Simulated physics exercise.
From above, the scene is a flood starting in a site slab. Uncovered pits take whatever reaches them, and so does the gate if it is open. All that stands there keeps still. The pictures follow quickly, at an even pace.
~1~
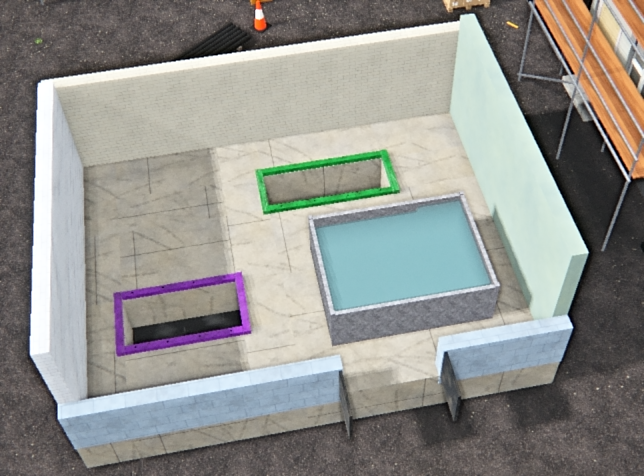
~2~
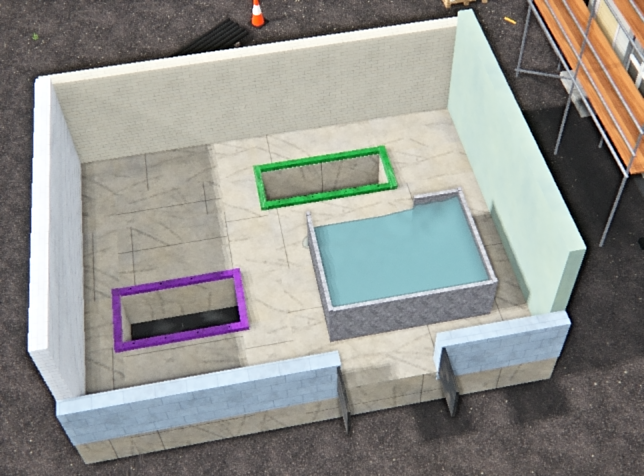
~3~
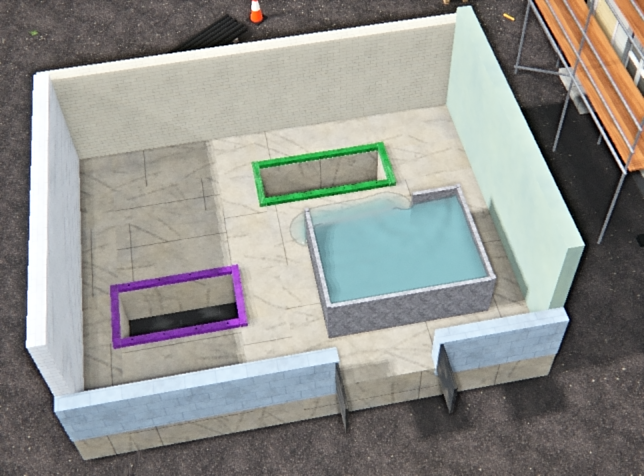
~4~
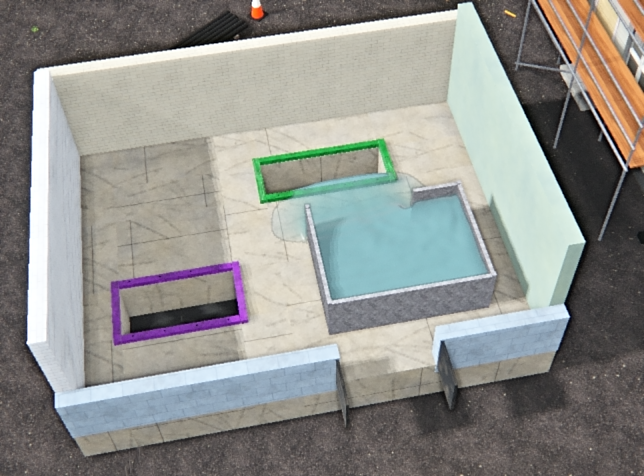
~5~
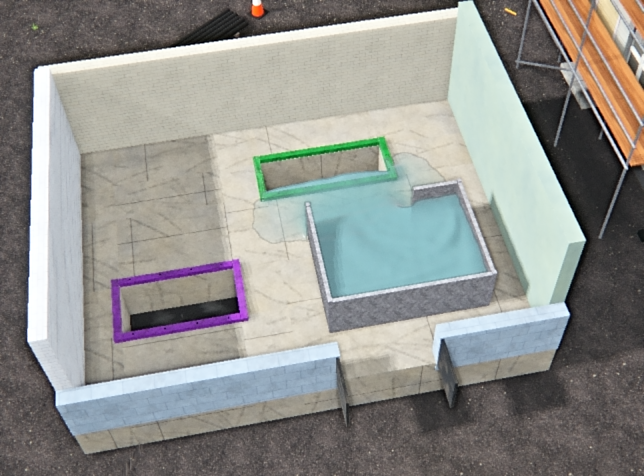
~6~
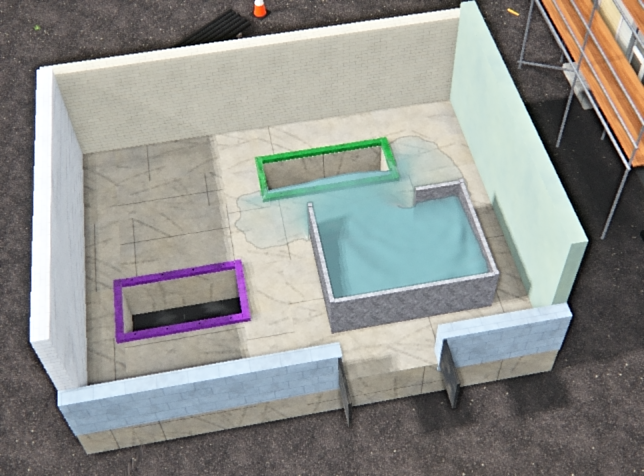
A walled site slab, its concrete floor darker on the left, is seen from high above at an angle, with the view shifting very slightly. A grey open tank of blue-green water stands right of centre, a green-rimmed opening behind it, a purple-rimmed one at left, and orange scaffolding outside at upper right. A gap opens in the tank's far side, and water pours out, spreading thinly left and right around the green rim.
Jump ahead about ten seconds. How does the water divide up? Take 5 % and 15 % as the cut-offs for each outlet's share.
One by one: Gate: Short of five per cent, purple pit: Short of five per cent, green pit: Beyond fifteen per cent.
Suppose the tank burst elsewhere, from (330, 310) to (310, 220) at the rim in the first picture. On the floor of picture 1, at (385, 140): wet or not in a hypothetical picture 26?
Check at the given point: Unwetted.
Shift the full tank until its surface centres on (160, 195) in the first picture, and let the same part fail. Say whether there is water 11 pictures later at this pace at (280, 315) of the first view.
There: Clear.
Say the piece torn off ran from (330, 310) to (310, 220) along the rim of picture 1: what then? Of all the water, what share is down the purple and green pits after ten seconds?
Roughly, in per cent: Purple 30, green 2.
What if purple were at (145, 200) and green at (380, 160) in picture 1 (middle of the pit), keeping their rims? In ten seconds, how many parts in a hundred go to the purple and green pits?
The purple pit receives 14 per cent and the green pit 35 per cent.
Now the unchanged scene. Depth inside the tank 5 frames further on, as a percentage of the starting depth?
It comes to some 56 percent.
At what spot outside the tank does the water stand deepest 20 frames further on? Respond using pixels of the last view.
Pointing at (349, 193).
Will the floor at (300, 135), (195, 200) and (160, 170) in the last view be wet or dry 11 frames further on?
The readings in sequence are waterless, watered, watered.
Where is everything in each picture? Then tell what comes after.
In the first frame, the open tank at (400, 254) is whole and still.
In the second frame, the front is at (306, 246), out from the gap on the open tank's far side.
In the third frame, water pours out on the open tank's far side and has run to (295, 230).
In the fourth frame, water pours out on the open tank's far side and has run to (278, 213).
In the fifth frame, the front is at (410, 157), out from the gap on the open tank's far side.
In the sixth frame, water pours out on the open tank's far side and has run to (428, 145).
A moment on, water covers 25 % of the floor; the gate 0 %, the purple pit 0 %, the green pit 21 %.
Next, water covers 35 % of the floor; the gate 0 %, the purple pit 0 %, the green pit 35 %.
Then, water covers 50 % of the floor; the gate 0 %, the purple pit 0 %, the green pit 46 %.
Later, water covers 70 % of the floor; the gate 0 %, the purple pit 0 %, the green pit 51 %.
In the end, water covers 90 % of the floor; the gate 0 %, the purple pit 0 %, the green pit 51 %.
